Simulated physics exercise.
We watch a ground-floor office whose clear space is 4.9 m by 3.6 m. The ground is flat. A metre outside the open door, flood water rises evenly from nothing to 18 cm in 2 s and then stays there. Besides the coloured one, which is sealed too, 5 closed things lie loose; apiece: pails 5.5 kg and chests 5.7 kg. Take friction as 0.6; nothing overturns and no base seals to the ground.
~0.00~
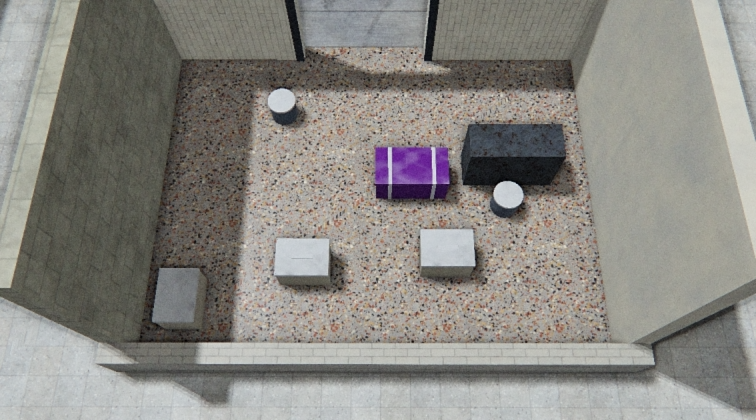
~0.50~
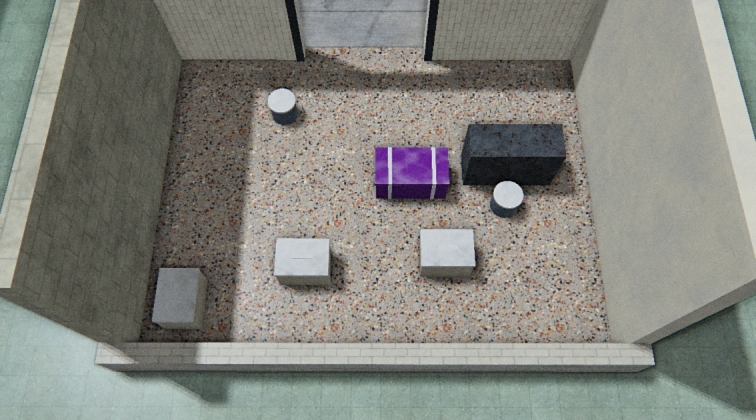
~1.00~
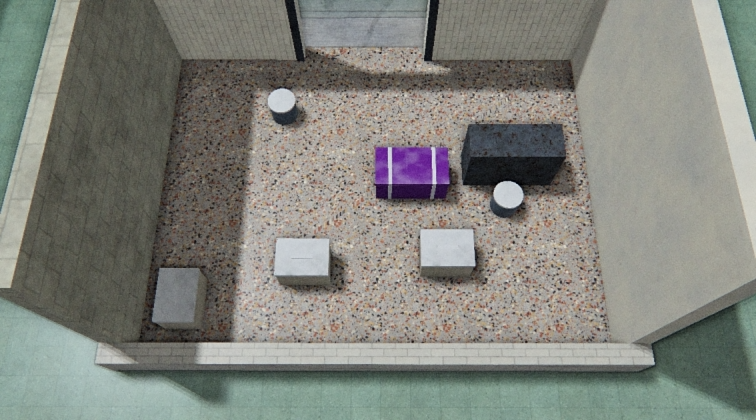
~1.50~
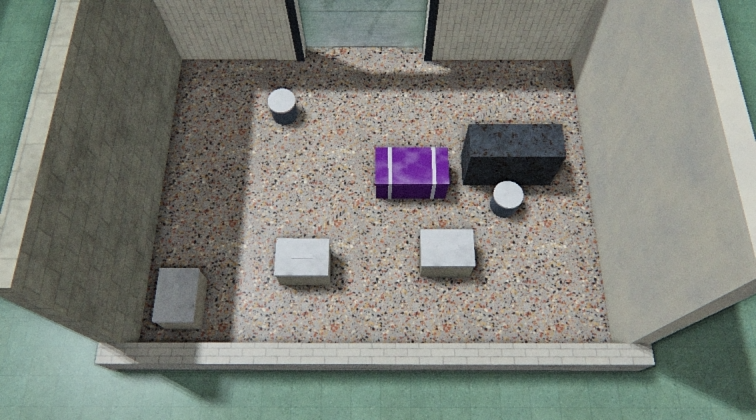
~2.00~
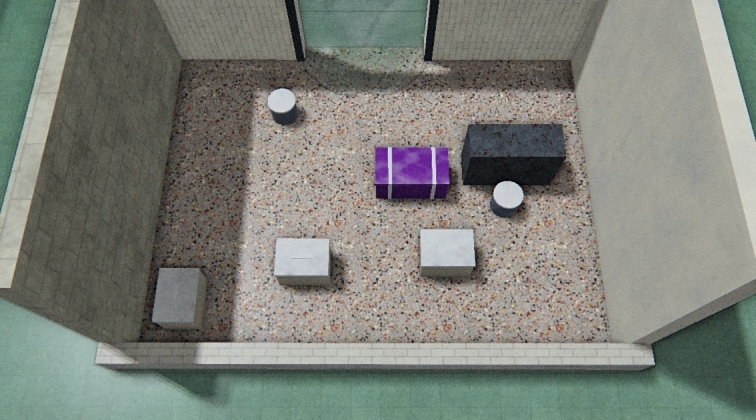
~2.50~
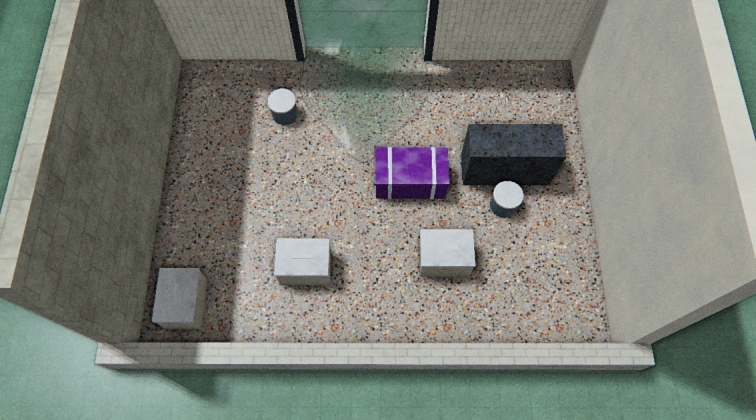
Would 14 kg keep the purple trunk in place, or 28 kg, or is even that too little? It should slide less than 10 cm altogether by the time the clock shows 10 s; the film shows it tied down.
I expect that neither weight holds it.
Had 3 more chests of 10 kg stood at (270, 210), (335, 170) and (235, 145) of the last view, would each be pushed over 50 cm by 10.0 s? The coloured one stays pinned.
In that order: More, over, short of it.
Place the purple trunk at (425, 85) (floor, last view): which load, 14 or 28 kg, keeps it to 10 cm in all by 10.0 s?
Neither is enough.
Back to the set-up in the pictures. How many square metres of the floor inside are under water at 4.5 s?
Roughly 11.5 m2.
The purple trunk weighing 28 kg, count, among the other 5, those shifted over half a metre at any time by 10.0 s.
I count 3.
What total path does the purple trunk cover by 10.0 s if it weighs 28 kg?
About 100 cm.
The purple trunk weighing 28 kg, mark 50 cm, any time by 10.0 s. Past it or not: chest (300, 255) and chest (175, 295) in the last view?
In turn: More, over.
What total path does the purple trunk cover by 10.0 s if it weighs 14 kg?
Some 350 cm in all.
After 3.5 s the purple trunk would be 21 cm from its start with 14 kg and 11 cm from its start with 28 kg; 5 cm of water round it then.
After 4.5 s the purple trunk would be 103 cm from its start with 14 kg and 55 cm from its start with 28 kg; 5 cm of water round it then.
After 7.0 s the purple trunk would be 161 cm from its start with 14 kg and 76 cm from its start with 28 kg; 5 cm of water round it then.
After 10.0 s the purple trunk would be 155 cm from its start with 14 kg and 107 cm from its start with 28 kg; 8 cm of water round it then.
